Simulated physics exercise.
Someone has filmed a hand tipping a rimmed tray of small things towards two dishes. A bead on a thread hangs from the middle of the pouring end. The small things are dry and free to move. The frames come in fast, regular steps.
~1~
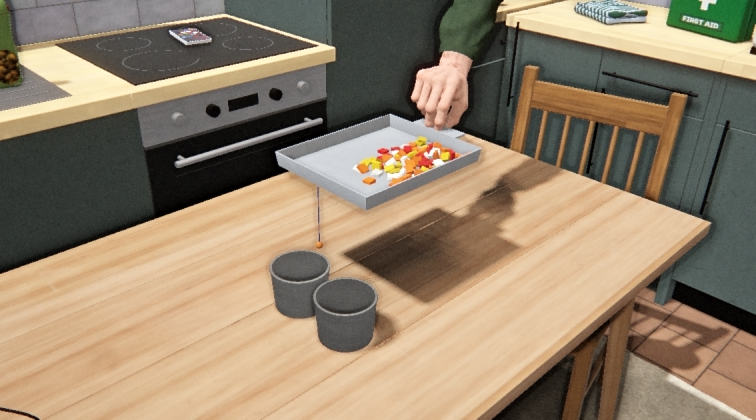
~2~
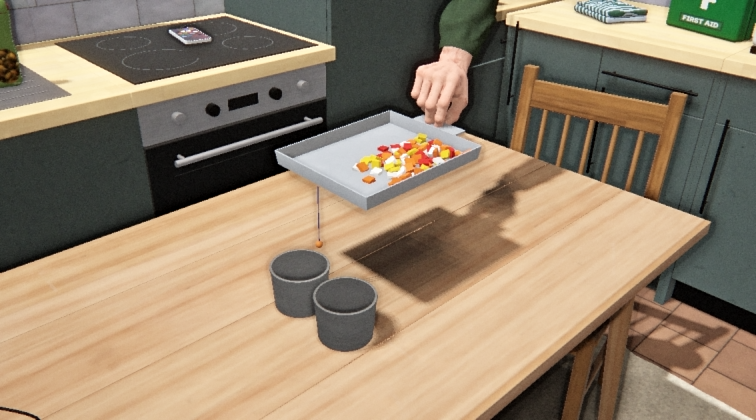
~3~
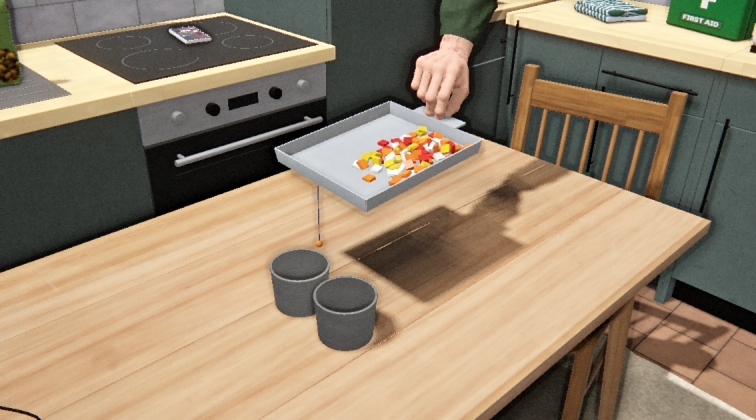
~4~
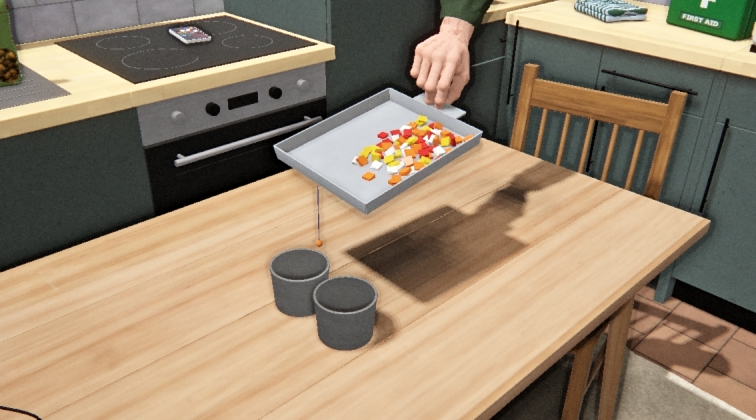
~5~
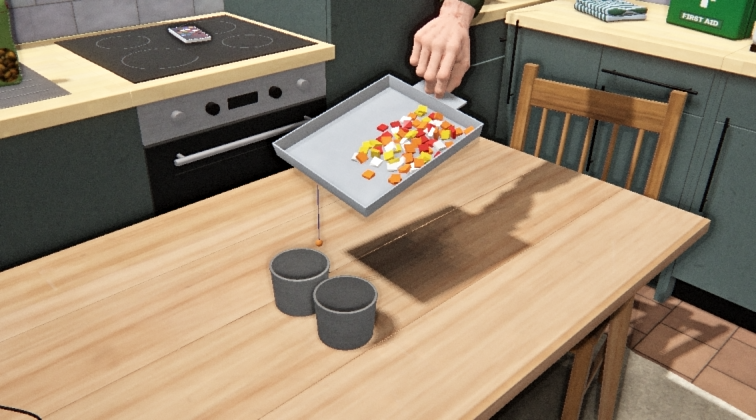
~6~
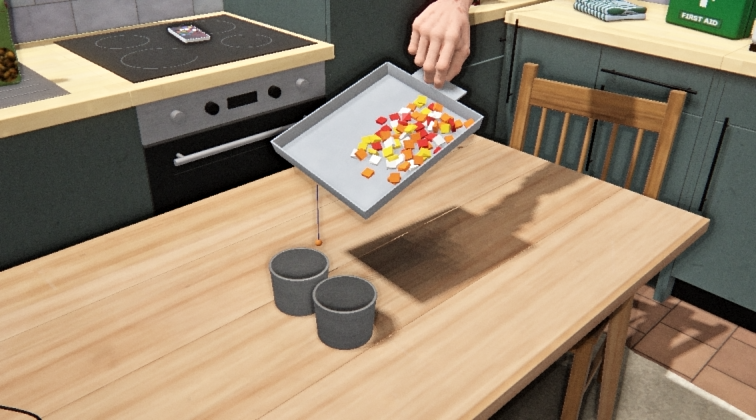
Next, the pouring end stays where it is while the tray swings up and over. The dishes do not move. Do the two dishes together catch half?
Together they catch under half.
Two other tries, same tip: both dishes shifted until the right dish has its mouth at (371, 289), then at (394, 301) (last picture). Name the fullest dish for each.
In turn: The dish on the right; left.
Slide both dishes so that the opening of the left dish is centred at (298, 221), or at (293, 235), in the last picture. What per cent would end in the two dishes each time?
Near 0 % and 20 %.
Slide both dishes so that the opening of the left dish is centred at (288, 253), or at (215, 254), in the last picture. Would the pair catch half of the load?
First below a half, then less than half.
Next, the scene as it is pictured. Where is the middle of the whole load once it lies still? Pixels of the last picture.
Roughly at (362, 310).
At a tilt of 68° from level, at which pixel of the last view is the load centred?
Around (375, 191).
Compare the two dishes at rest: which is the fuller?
That is the right one.
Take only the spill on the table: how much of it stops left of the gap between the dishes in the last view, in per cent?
It comes to 0 per cent or so.
Shortly afterwards, tray tipped steeply; all but a few on the tray; only a few in the air.
Next, tray tipped past a quarter turn; near half on the tray; near a quarter in the right dish; near a quarter outside both; a little in the air.
Some moments later, tray tipped past a quarter turn; near a quarter in the right dish; near two thirds outside both.
In the end, tray tipped past a quarter turn; near a quarter in the right dish; none at all in the left dish; near two thirds outside both.
